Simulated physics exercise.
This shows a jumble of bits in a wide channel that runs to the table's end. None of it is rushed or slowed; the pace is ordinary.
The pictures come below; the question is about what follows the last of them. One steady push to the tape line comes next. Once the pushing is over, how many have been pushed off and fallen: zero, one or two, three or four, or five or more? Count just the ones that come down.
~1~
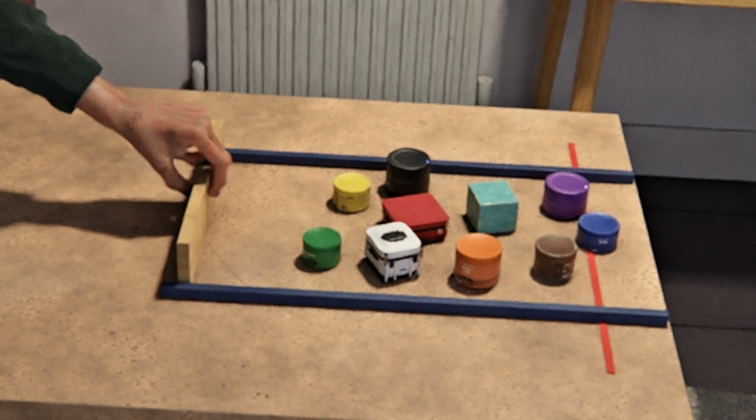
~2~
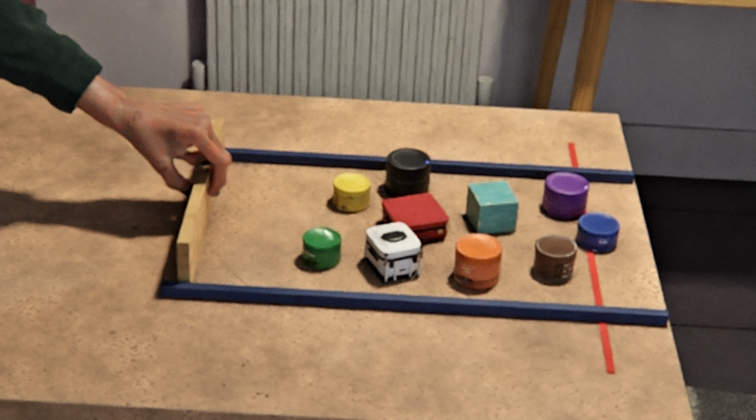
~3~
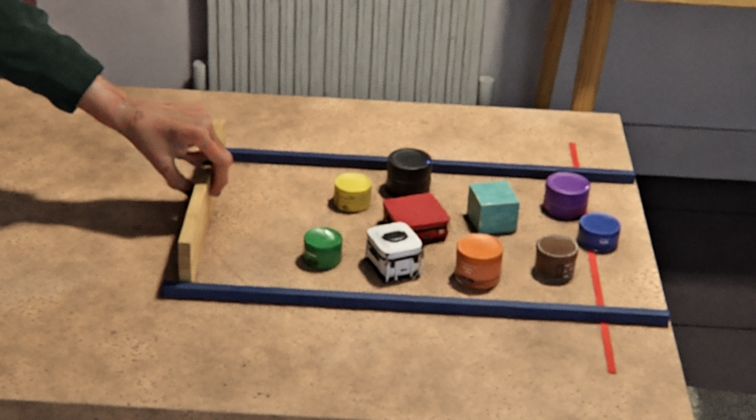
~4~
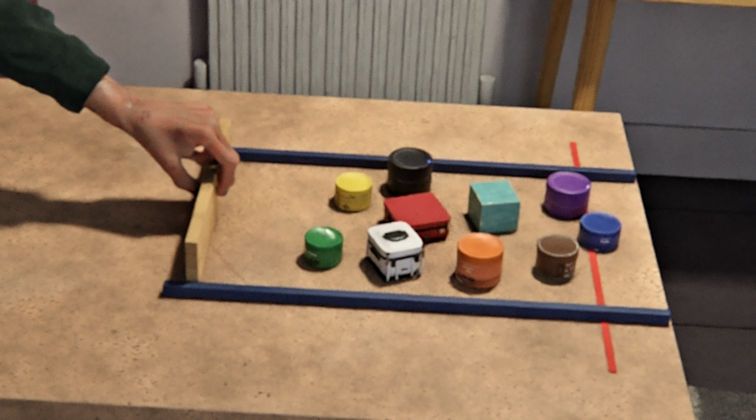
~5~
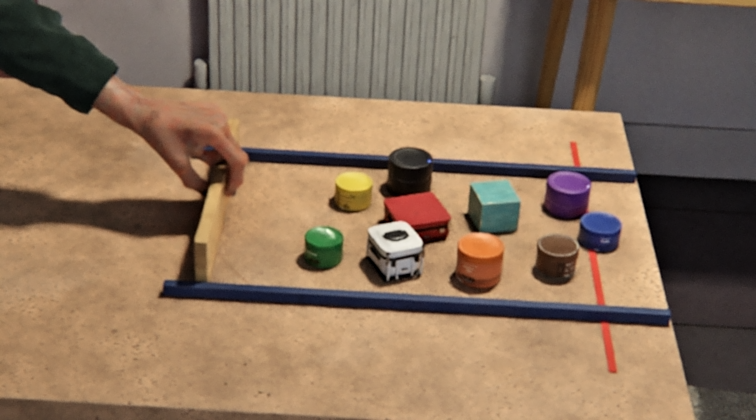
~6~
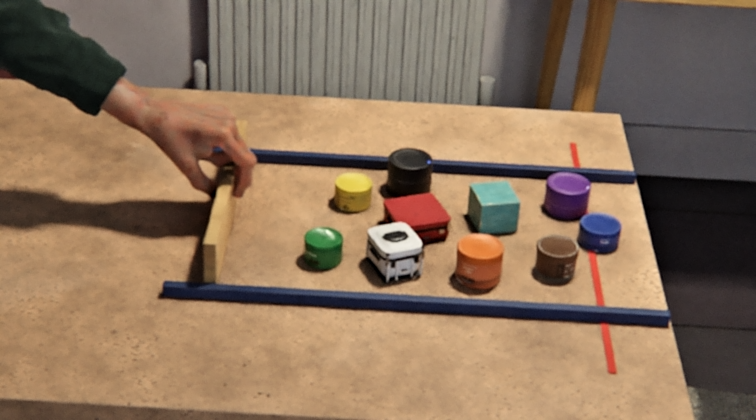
Three or four have.
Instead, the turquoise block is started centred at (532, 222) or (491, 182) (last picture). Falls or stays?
Spot by spot, it drops away and then it stays put.
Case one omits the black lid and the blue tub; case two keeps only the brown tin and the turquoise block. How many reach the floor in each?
Count of fallen: 1 / 2.
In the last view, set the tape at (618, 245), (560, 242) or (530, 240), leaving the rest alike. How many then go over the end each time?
Try 1: 5; try 2: 0; try 3: 0.
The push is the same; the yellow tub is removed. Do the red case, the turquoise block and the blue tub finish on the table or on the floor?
In that case the red case stays where it is, the turquoise block stays where it is, the blue tub goes off the edge.
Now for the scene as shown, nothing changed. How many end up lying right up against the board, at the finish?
It's 5 of them.
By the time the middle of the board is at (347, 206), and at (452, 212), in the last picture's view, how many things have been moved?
3 and 7.
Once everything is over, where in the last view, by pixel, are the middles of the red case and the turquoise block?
(618, 238) and (646, 210), approximately.
Soon after, none off yet; blue tub at rest near (600, 232); purple lid at rest near (567, 196); brown tin at rest near (556, 258).
Then, none off yet; blue tub at rest near (600, 232); purple lid moving near (573, 194); brown tin at rest near (557, 258).
At rest, the number that fall off is three or four; fallen, orange tub, purple lid and blue tub.
